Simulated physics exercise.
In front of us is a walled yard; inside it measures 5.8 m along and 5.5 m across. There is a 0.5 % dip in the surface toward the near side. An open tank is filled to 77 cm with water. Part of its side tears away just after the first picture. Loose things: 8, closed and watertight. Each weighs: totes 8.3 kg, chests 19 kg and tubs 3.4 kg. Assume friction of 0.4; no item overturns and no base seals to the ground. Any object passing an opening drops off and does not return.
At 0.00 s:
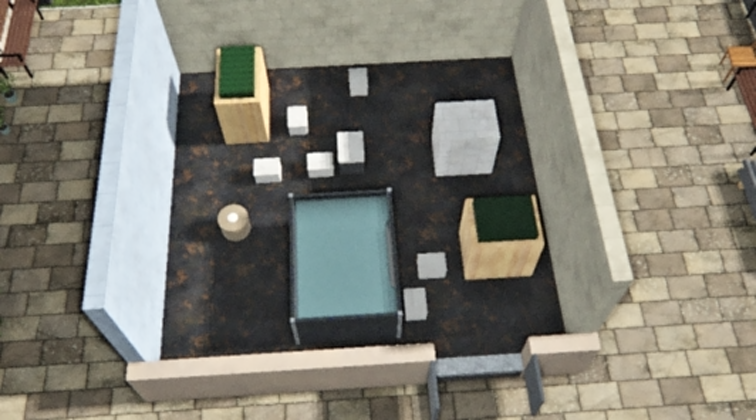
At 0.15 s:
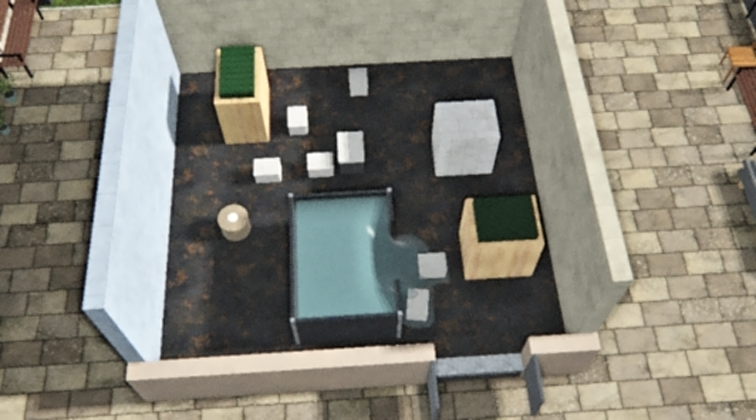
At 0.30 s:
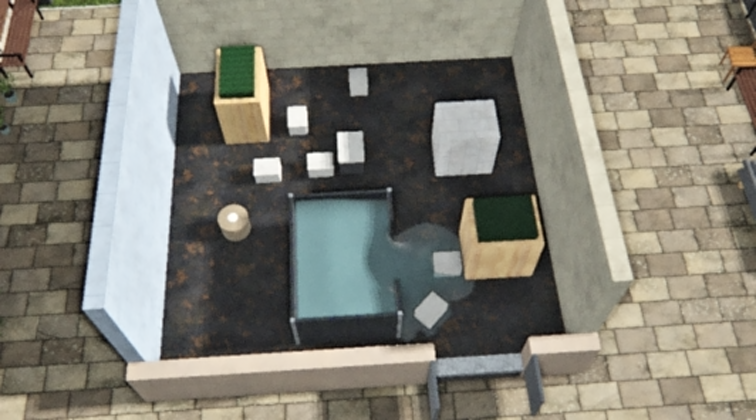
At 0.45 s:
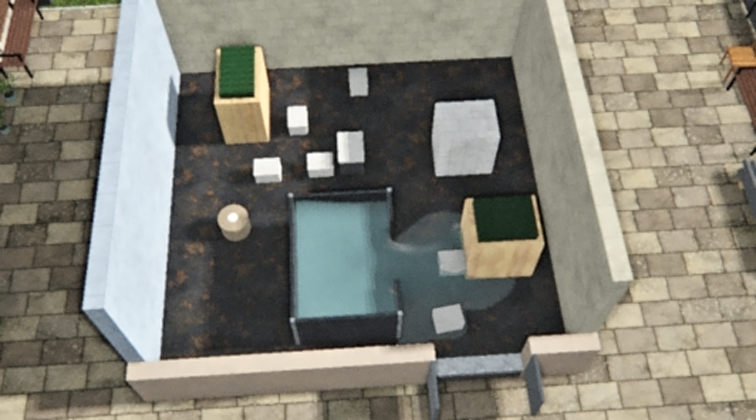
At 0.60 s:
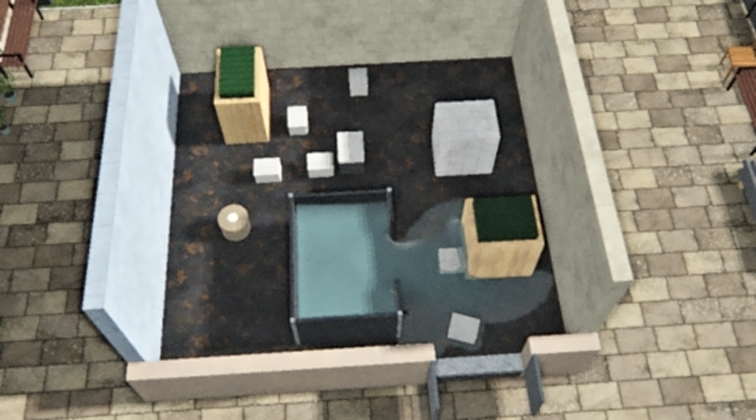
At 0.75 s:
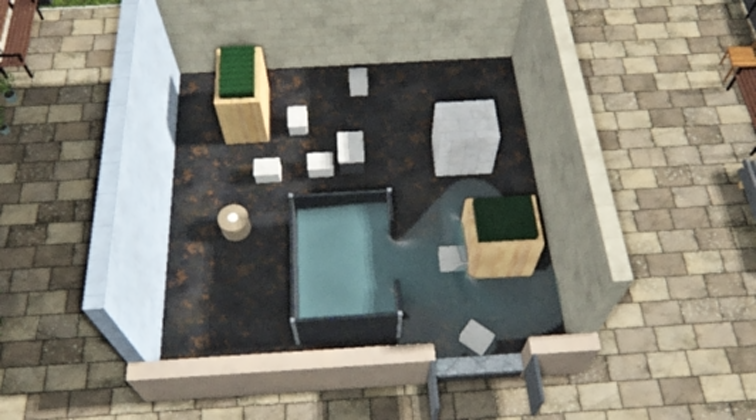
We see a walled yard with a water tank whose right side opens, letting water spread around a wooden chest with a green top as two small pale blocks shift right, one continuing toward the near wall.
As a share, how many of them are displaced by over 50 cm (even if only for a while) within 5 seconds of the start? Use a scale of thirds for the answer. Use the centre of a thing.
On that scale: One to two thirds.
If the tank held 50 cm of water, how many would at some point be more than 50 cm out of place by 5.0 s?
You'd get 2 in that case.
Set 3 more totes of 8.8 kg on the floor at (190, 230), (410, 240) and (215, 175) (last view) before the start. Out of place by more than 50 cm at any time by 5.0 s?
Order as listed: Inside half a metre / beyond half a metre / inside half a metre.
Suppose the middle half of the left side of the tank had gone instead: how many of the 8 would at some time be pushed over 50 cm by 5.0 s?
Count: 2.
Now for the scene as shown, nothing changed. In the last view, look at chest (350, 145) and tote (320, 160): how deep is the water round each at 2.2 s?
Some 5 cm at the first, some 0 cm at the second.
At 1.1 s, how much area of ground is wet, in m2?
I'd put it close to 8.5 m2.
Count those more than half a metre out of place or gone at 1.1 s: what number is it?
By that time the total stands at 1.
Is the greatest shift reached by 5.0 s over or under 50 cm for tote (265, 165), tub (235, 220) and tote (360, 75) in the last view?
Within the mark, within the mark, beyond the mark.
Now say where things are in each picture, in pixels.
The first picture shows a tote at (416, 301), on the bottom; a tote at (432, 262) rests on the ground; 2.6 m2 under water; 0 of 8 have shifted.
The second picture shows a tote at (418, 302), on the bottom, 3 cm from its start; a tote at (432, 262) rests on the ground; 3.2 m2 under water; 0 of 8 have shifted.
The third picture shows a tote at (432, 307), on the bottom, 25 cm from its start; a tote at (448, 261) rests on the ground, 23 cm from its start; water covers 4.0 m2; 2 of 8 have shifted.
The fourth picture shows a tote at (449, 316), on the bottom, 52 cm from its start; a tote at (453, 260) rests on the ground, 30 cm from its start; 4.7 m2 under water; 2 of 8 have shifted.
The fifth picture shows a tote at (464, 326) rests on the ground, 78 cm from its start; a tote at (453, 257) floats, 30 cm from its start; water covers 5.6 m2; 2 of 8 have shifted.
The sixth picture shows a tote at (478, 335), on the bottom, 100 cm from its start; a tote at (454, 255) floats, 30 cm from its start; water covers 6.6 m2; 2 of 8 have shifted.
After 1.1 s 1 of 8 are over 50 cm from their spots; 1 afloat.
After 2.2 s 2 of 8 are over 50 cm from their spots; 0 afloat.
After 3.5 s 2 of 8 are over 50 cm from their spots; 0 afloat.
After 5.0 s 3 of 8 are over 50 cm from their spots, and 3 have been at some point; 1 afloat.
